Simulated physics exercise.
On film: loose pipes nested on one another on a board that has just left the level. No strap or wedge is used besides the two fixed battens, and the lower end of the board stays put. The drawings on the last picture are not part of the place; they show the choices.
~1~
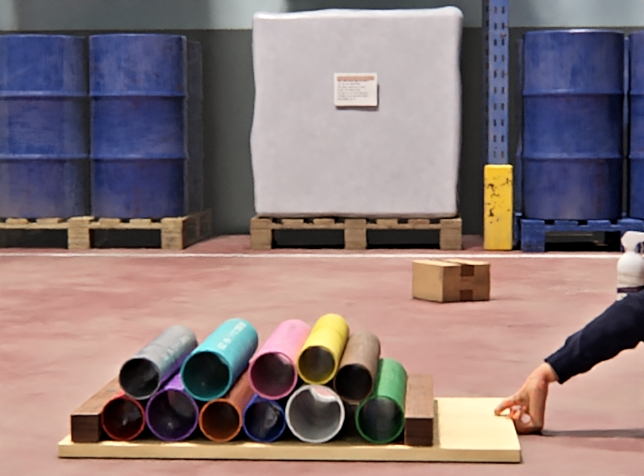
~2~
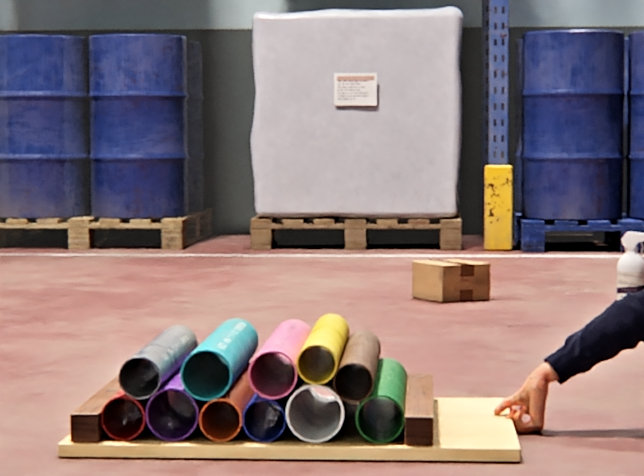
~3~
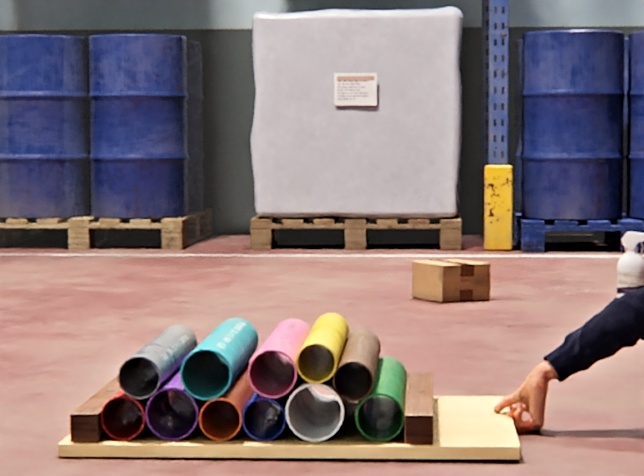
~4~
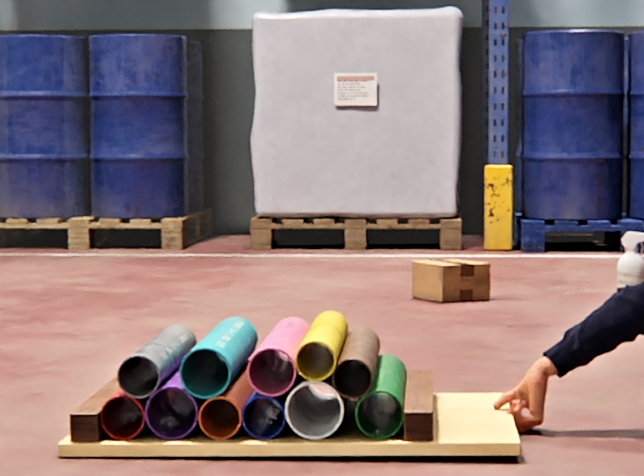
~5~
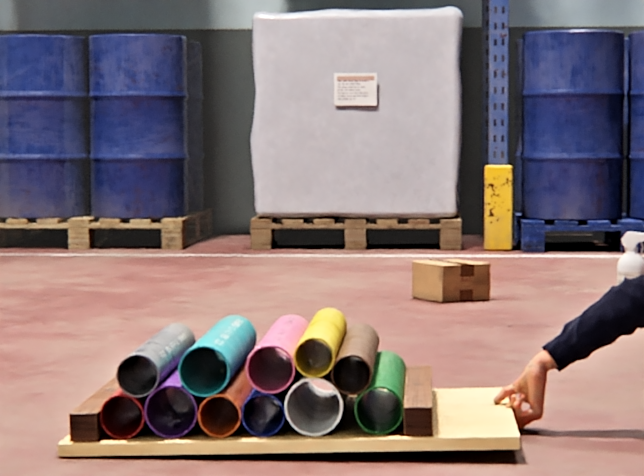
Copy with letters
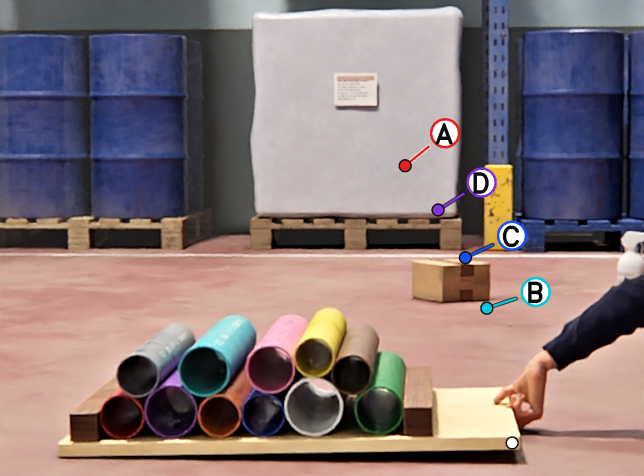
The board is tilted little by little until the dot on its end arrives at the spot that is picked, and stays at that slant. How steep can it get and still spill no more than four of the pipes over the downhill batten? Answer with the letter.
The answer is mark A.
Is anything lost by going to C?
Yes, at C.
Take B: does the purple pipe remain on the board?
Yes, with B.
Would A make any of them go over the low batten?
Yes.
On the marked copy, A at (405, 166); B at (487, 308); C at (465, 258); D at (438, 210); the white dot at (512, 443).
Taking A. A third of the way, board at 21°.
Two thirds of the way, board at 39°.
When it is over, board at 39°, four over the low batten (grey, turquoise, pink, yellow).
As for the rest, B none over the low batten; C four over the low batten (grey, turquoise, pink, yellow); D four over the low batten (grey, turquoise, pink, yellow).
